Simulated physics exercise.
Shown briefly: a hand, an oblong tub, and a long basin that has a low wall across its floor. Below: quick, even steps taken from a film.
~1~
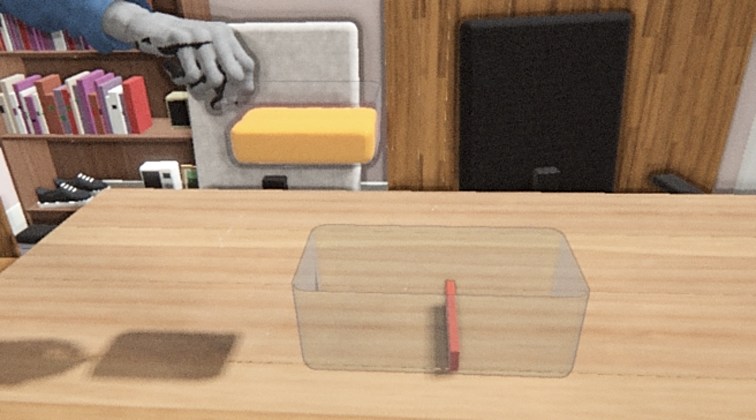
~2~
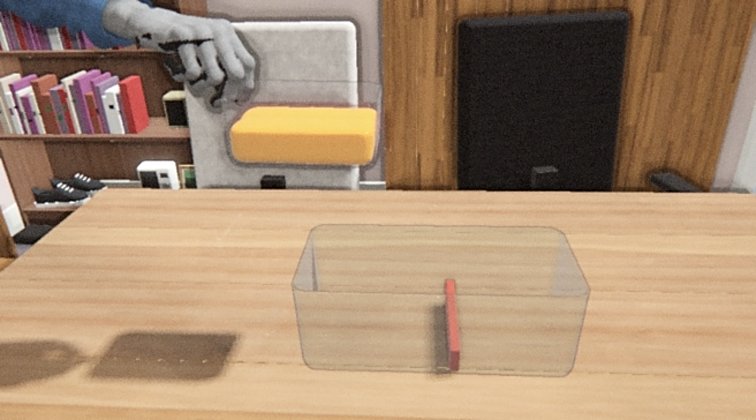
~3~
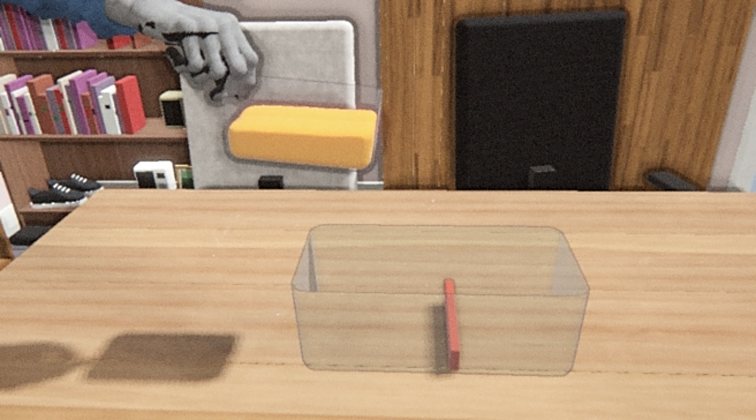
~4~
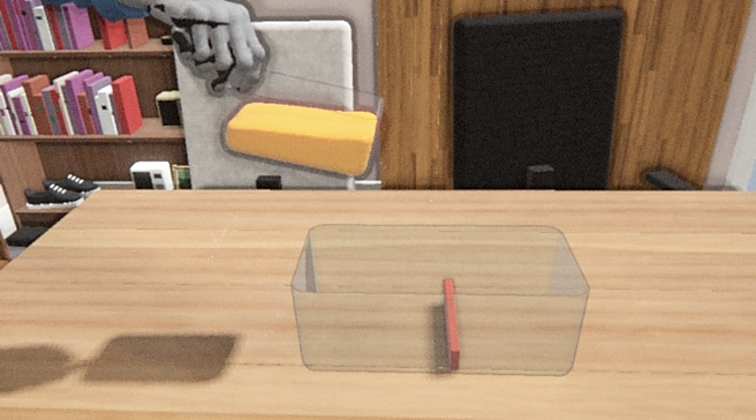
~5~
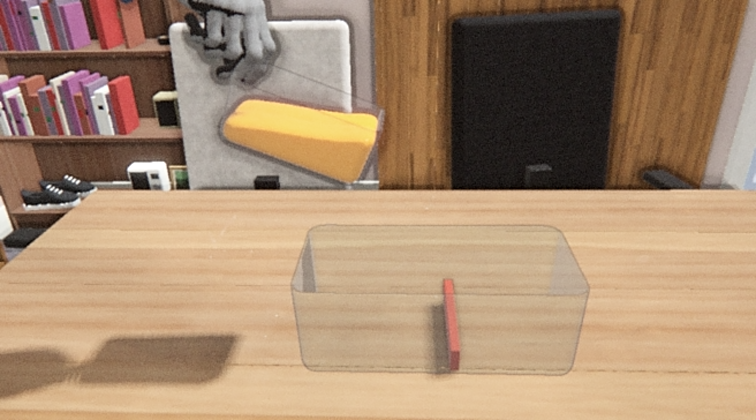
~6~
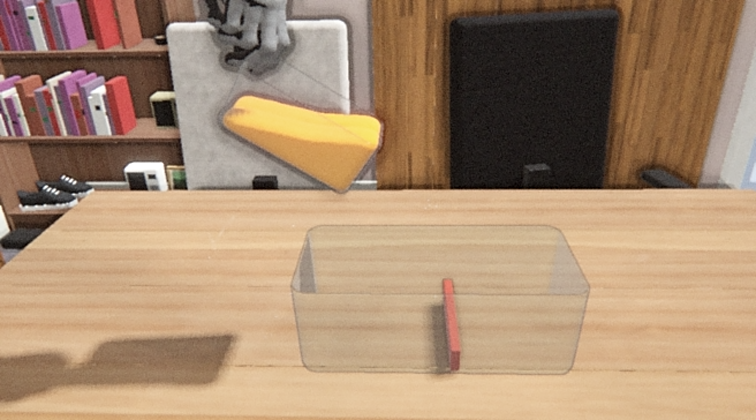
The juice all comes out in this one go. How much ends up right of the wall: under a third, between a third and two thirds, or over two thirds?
Under a third.
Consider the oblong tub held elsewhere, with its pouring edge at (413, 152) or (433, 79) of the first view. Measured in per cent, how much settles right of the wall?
First try 30 %, second try 65 %.
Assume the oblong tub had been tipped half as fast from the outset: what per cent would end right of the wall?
Around 20 in a hundred.
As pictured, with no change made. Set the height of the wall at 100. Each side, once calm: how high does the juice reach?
Once still, it is 50 % on the left and 10 % on the right.
A moment on, the oblong tub is tipped on its side and 19 per cent is still to pour, 22 is left of the wall and 0 right of it.
Next, the oblong tub is tipped right over and 5 per cent is still to pour, 87 is left of the wall and 2 right of it.
Then the oblong tub is tipped right over and 1 per cent is still to pour, 83 is left of the wall and 11 right of it.
Later the oblong tub is tipped right over and 0 per cent is still to pour, 86 is left of the wall and 12 right of it.
Finally, 86 per cent lies left of the wall, 12 right of it and 2 outside.
